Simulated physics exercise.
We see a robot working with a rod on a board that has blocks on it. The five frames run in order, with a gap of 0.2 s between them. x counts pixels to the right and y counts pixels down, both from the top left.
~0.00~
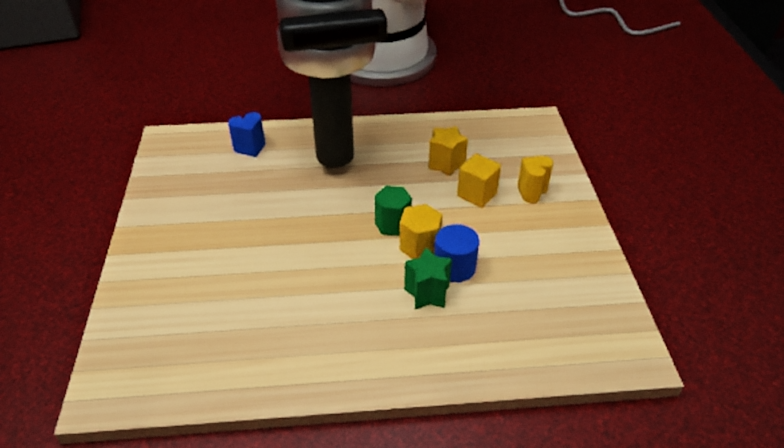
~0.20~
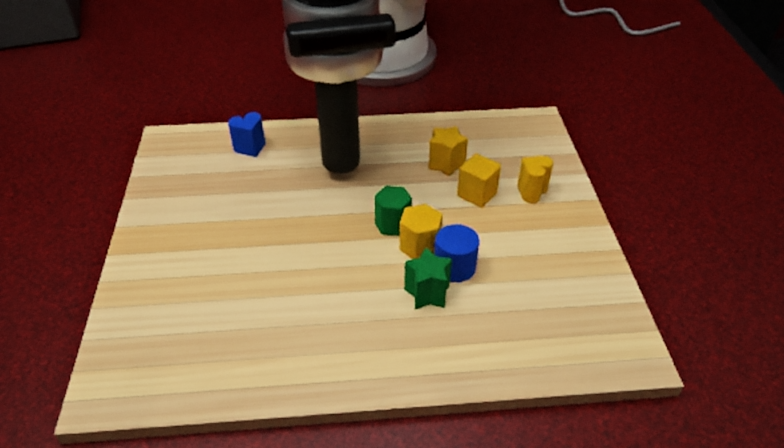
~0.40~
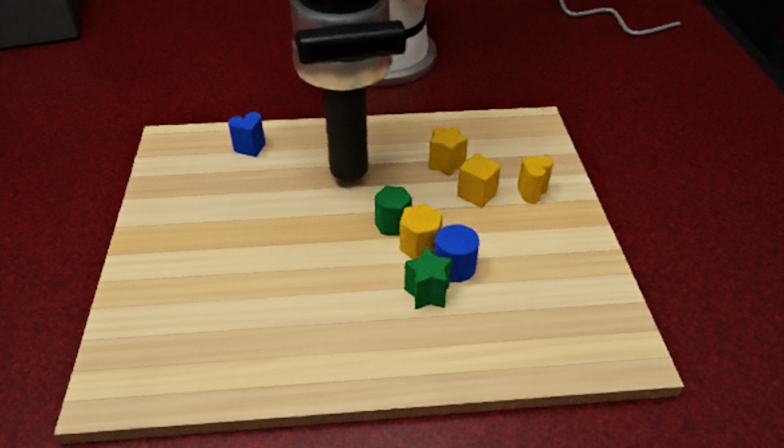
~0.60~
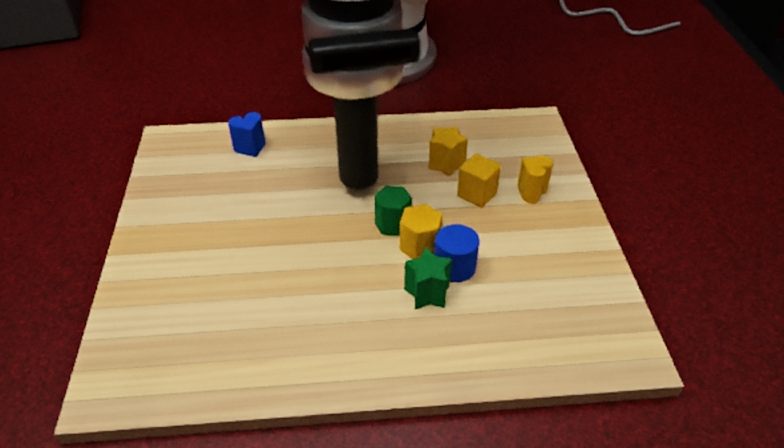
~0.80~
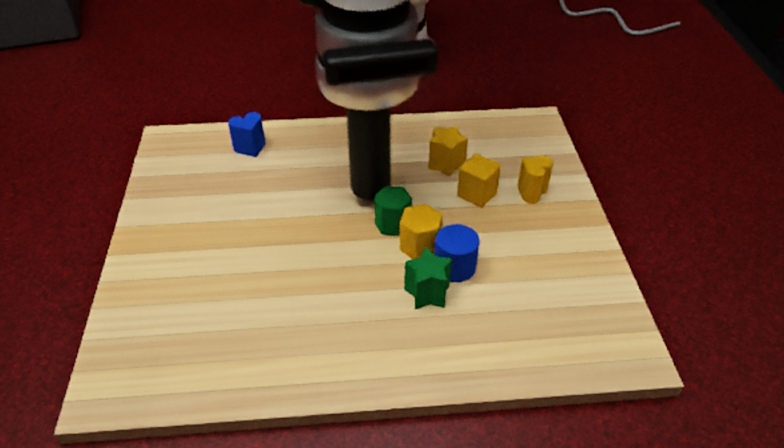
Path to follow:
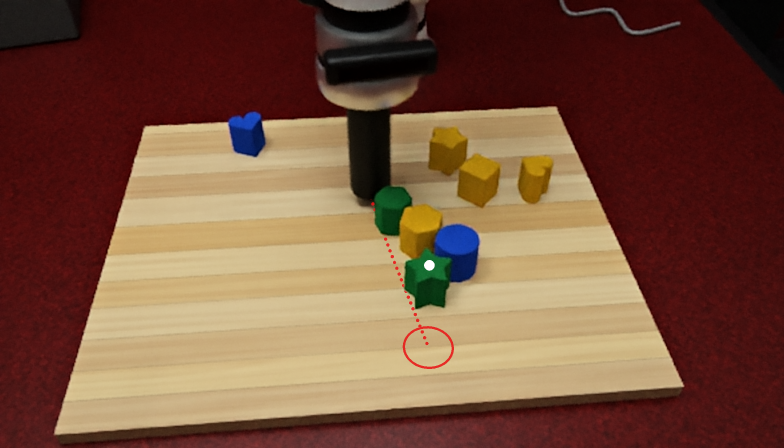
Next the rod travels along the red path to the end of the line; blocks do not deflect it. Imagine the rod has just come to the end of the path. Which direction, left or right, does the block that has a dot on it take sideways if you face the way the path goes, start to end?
The shift is to the left of that direction.
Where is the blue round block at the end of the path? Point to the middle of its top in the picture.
It will likely be found at (490, 247).
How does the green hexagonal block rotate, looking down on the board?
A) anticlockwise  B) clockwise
Option B.
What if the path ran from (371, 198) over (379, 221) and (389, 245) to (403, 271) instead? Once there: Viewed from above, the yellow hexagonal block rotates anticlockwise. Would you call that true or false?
That claim is true.
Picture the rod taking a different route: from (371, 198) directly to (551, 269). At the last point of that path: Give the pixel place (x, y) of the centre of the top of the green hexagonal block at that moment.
At pixel (399, 210).
The line goes straight from (371, 198) to (428, 347); the dot is on the green star block.
The first path, step by step. One third of the way, rod (387, 232); green hexagonal block (401, 240), turned 25° clockwise; yellow hexagonal block (439, 240), turned 70° anticlockwise; green star block (435, 273), turned 30° clockwise; blue round block (482, 247).
Two thirds of the way, rod (406, 281); green hexagonal block (405, 295), turned 60° clockwise; yellow hexagonal block (445, 245), turned 90° anticlockwise; green star block (446, 291), turned 45° anticlockwise; blue round block (490, 247).
At the end, rod (429, 338); green hexagonal block (408, 353), turned 90° clockwise; yellow hexagonal block (445, 245), turned 90° anticlockwise; green star block (473, 313), turned 130° anticlockwise; blue round block (490, 247).
